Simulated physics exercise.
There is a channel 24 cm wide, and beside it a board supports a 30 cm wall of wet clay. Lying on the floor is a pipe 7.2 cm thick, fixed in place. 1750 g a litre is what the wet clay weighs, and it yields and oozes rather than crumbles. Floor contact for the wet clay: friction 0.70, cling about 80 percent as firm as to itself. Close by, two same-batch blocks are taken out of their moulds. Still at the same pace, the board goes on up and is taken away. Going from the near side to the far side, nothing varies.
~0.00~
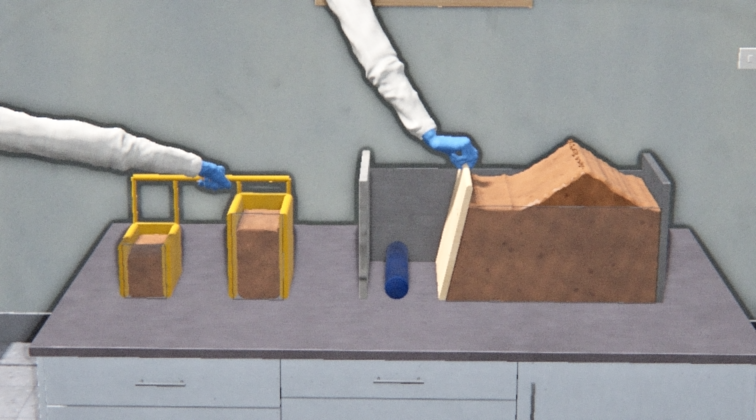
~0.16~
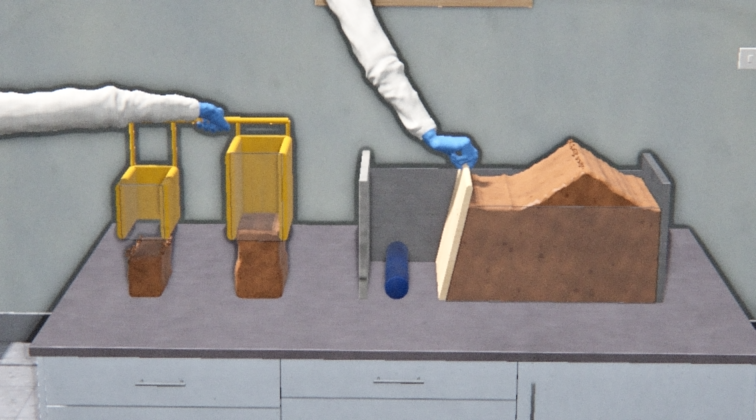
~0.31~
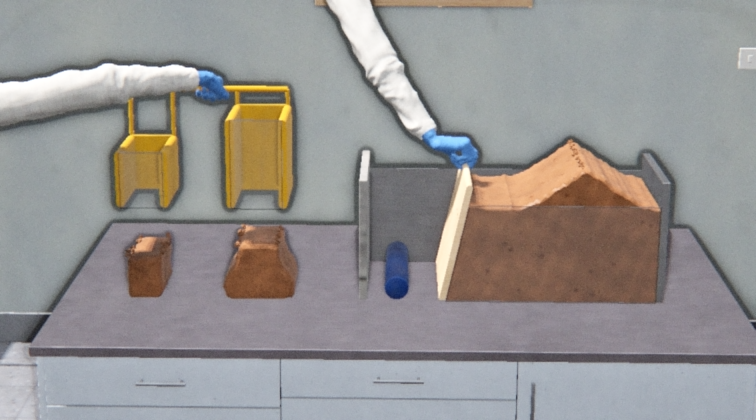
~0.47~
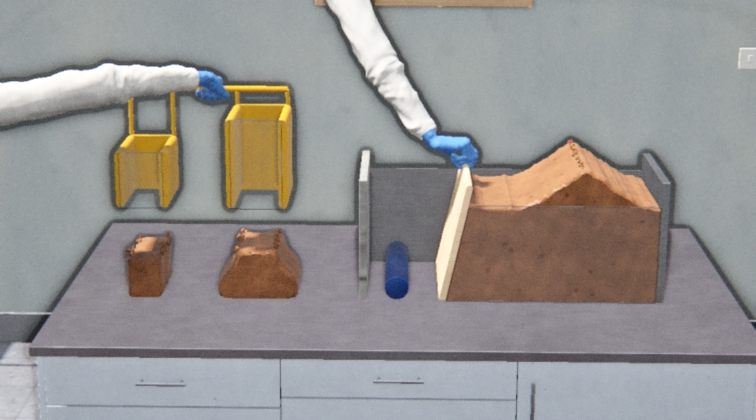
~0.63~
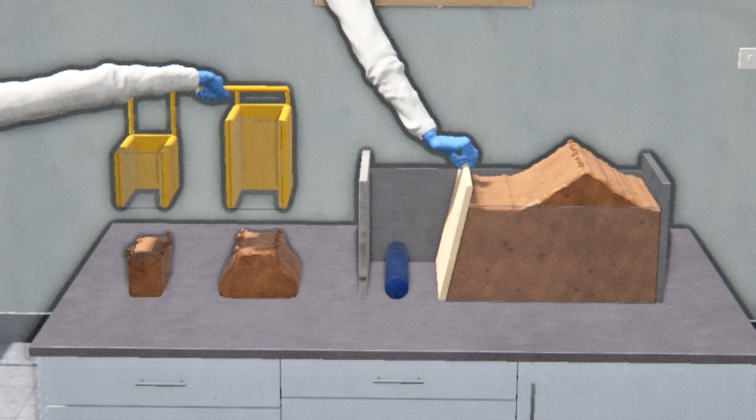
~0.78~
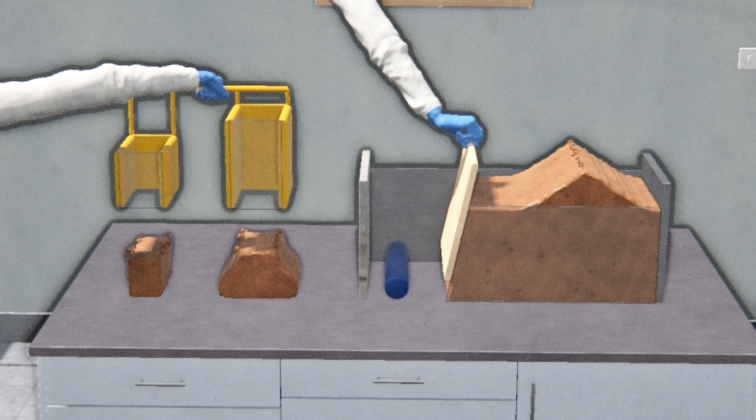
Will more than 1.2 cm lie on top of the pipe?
It is left showing.
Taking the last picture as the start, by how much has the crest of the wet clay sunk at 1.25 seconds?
Roughly 1.5 cm.
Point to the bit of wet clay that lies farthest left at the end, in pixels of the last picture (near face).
Position: About (408, 295).
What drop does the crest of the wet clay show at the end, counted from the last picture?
By my estimate, near 7.5 cm.
After 1.00 s, the face still stands and nothing lies on the pipe.
After 1.25 s, the fallen stuff reaches 9 % of the way across and nothing lies on the pipe.
After 1.51 s, the fallen stuff reaches 44 % of the way across and nothing lies on the pipe.
After 1.76 s, the fallen stuff reaches 47 % of the way across and nothing lies on the pipe.
After 2.02 s, the fallen stuff reaches 47 % of the way across and nothing lies on the pipe.
